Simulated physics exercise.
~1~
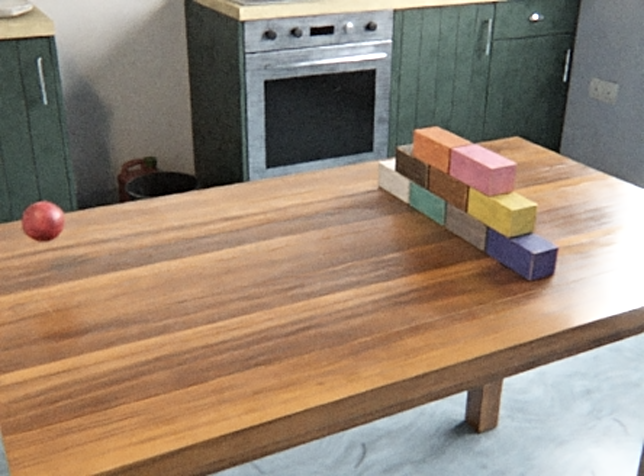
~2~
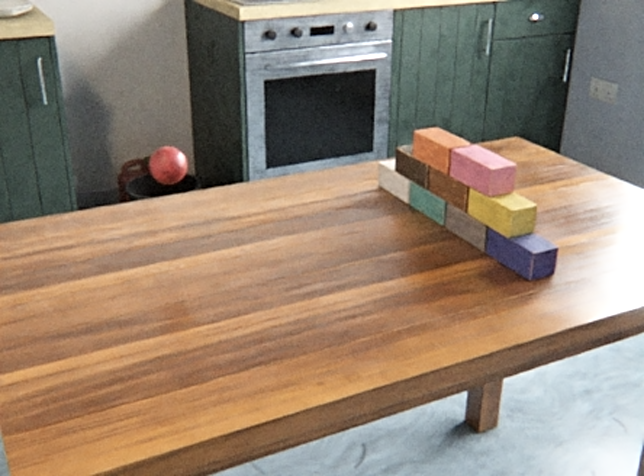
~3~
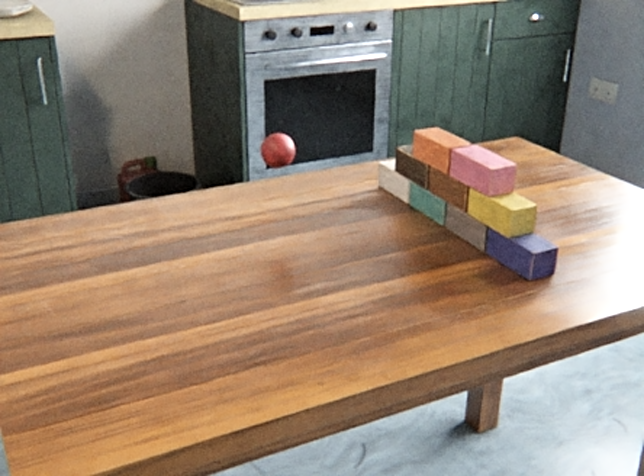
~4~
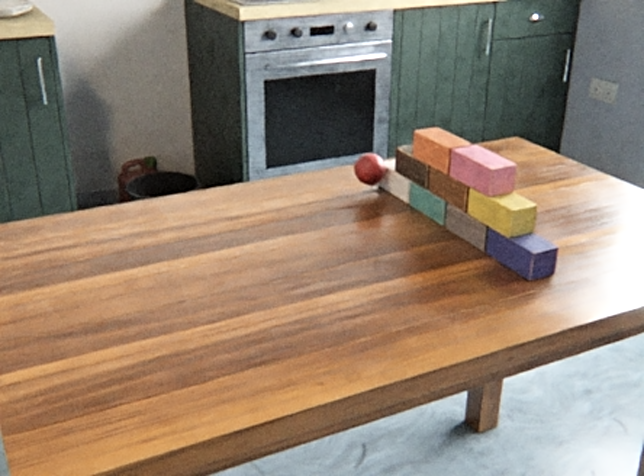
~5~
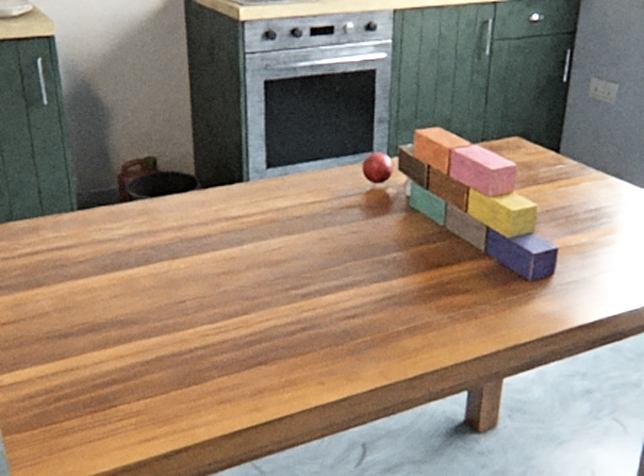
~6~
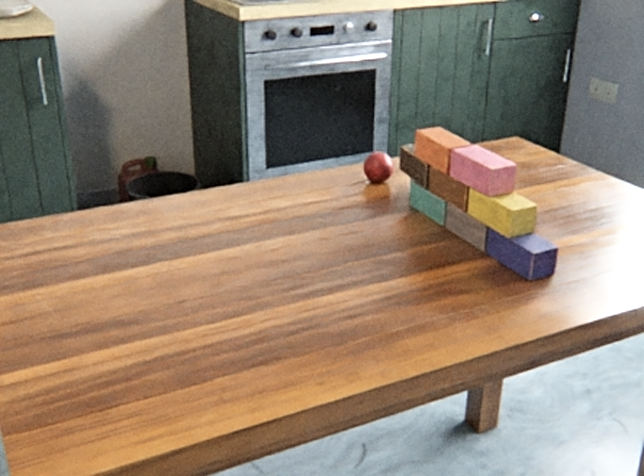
In a kitchen with green cupboards and an oven, a stepped stack of coloured blocks stands on a wooden table while a red ball hangs in the air at the left. The ball flies right in a shallow arc, passing in front of the oven, then dips toward the near-white block at the bottom left end of the stack. It reaches that block, which slides out of its place and slips behind the stack. The ball stays close by, just left of the pile. At the end the pale block is out of sight, while the other blocks still stand, the dark one jutting over the gap.
